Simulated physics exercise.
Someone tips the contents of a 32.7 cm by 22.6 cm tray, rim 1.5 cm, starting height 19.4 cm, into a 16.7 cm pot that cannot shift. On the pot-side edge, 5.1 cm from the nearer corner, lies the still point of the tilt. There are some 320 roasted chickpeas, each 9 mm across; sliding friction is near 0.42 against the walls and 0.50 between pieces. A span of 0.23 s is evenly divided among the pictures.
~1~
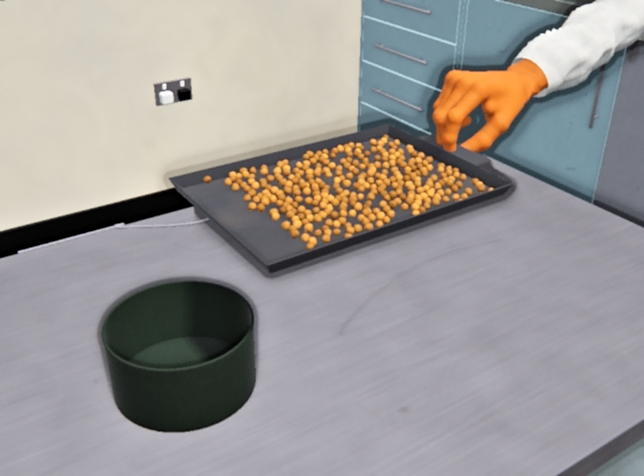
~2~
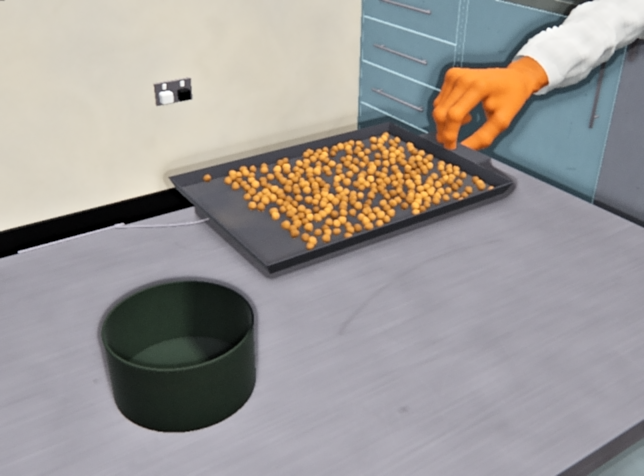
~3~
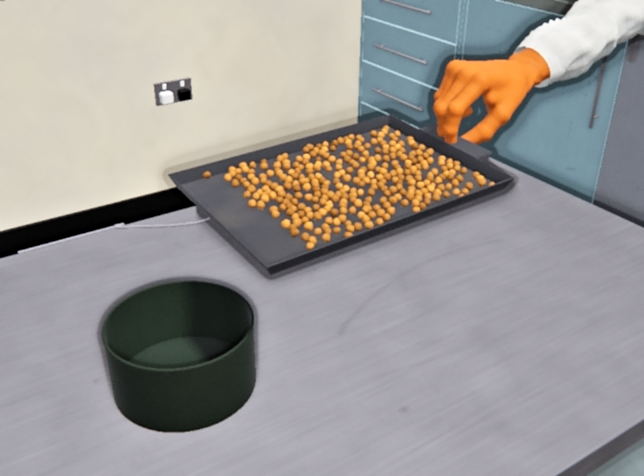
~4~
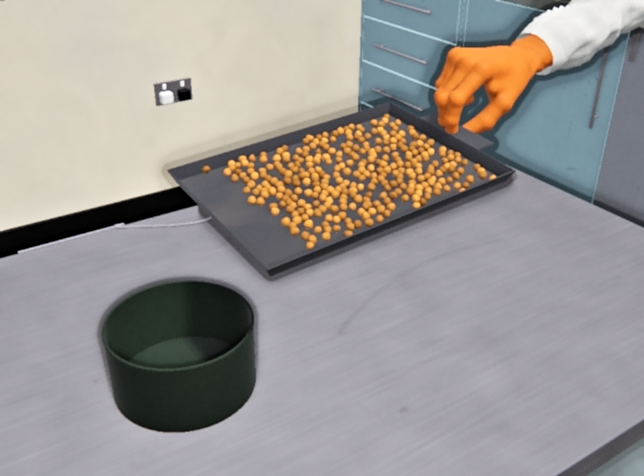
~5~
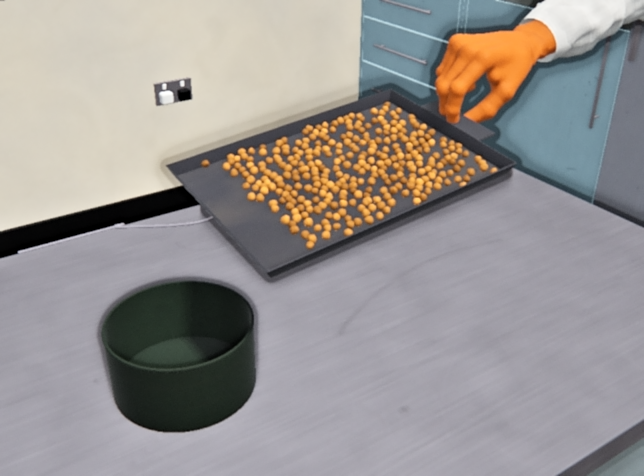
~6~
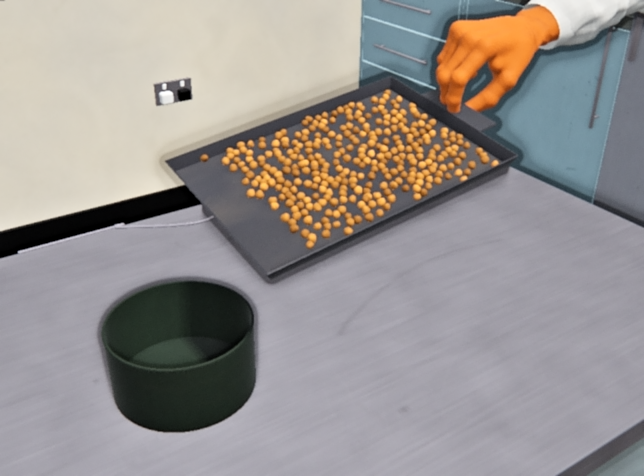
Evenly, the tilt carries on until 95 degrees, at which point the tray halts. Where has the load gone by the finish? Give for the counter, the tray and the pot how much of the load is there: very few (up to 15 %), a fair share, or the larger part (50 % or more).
Counter: The larger part, left on the tray: Very few, pot: Very few.
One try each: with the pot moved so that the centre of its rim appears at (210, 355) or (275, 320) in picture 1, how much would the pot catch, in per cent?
I'd say some 65 per cent for the first and some 40 per cent for the second.
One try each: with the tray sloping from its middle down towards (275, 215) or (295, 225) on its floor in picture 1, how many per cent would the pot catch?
Estimate: Some 65 % and some 30 % respectively.
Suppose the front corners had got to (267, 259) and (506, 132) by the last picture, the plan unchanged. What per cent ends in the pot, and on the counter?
The pot gets 65 and the counter 35.
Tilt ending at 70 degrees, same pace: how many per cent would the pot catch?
The pot would get around 0 per cent.
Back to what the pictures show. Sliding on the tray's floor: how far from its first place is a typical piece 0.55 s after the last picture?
Around 13 centimetres.
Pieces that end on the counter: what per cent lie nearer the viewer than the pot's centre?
Roughly 100 percent of the spill.
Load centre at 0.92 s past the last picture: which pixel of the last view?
Look near (280, 393) in the last picture.
Then, 0.55 s after the last picture, tilt 51 degrees; the tray holds 95 %, the pot 0 %.
Then, 0.92 s after the last picture, tilt 78 degrees; the tray holds 35 %, the pot 0 %.
Then, 1.38 s after the last picture, tilt 95 degrees; the tray holds 0 %, the pot 0 %.
In the end, counter 100 %, tray 0 %, pot 0 %.
